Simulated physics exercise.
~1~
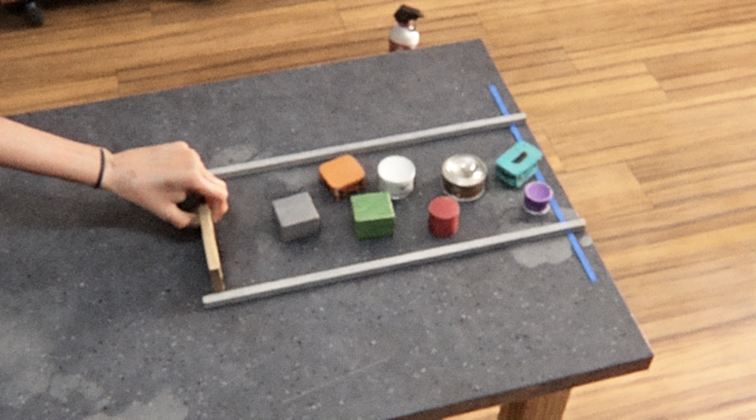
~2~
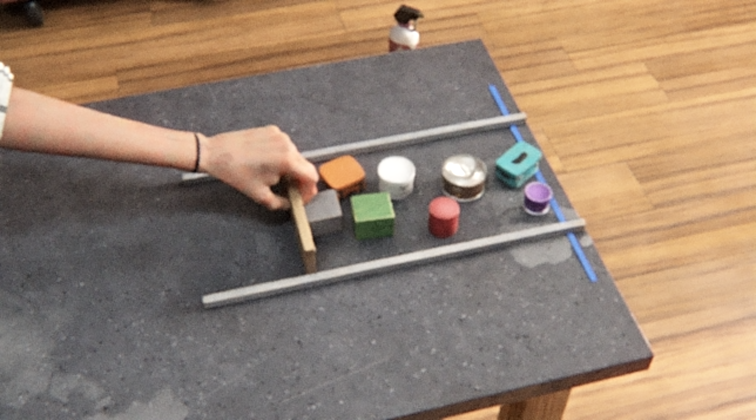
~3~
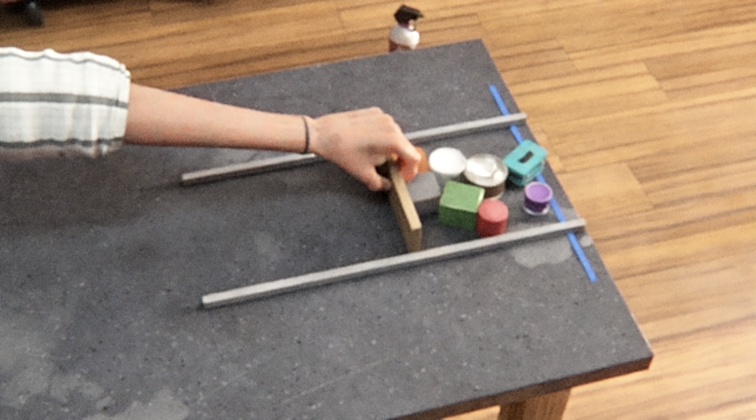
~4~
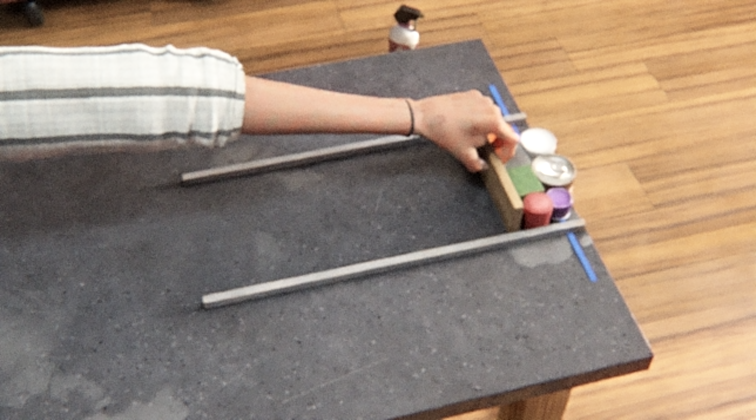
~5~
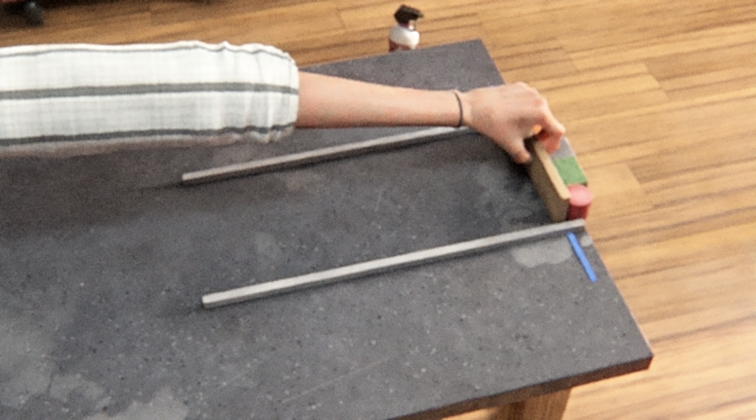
The clip opens on a dark tabletop where a hand holds a wooden board upright between two pale rails, with small blocks, tins and a turquoise case scattered ahead, near a strip of blue tape. The hand slides the board right, and it meets the grey block first. It keeps pushing, bunching the objects together as the tins and case begin to shift. The crowded cluster is then driven over the tape toward the table's edge. By the end, the board stands near the tape with the grey, green and red objects beside it, while the white pot, brown tin, turquoise case and purple tin have gone over the edge.
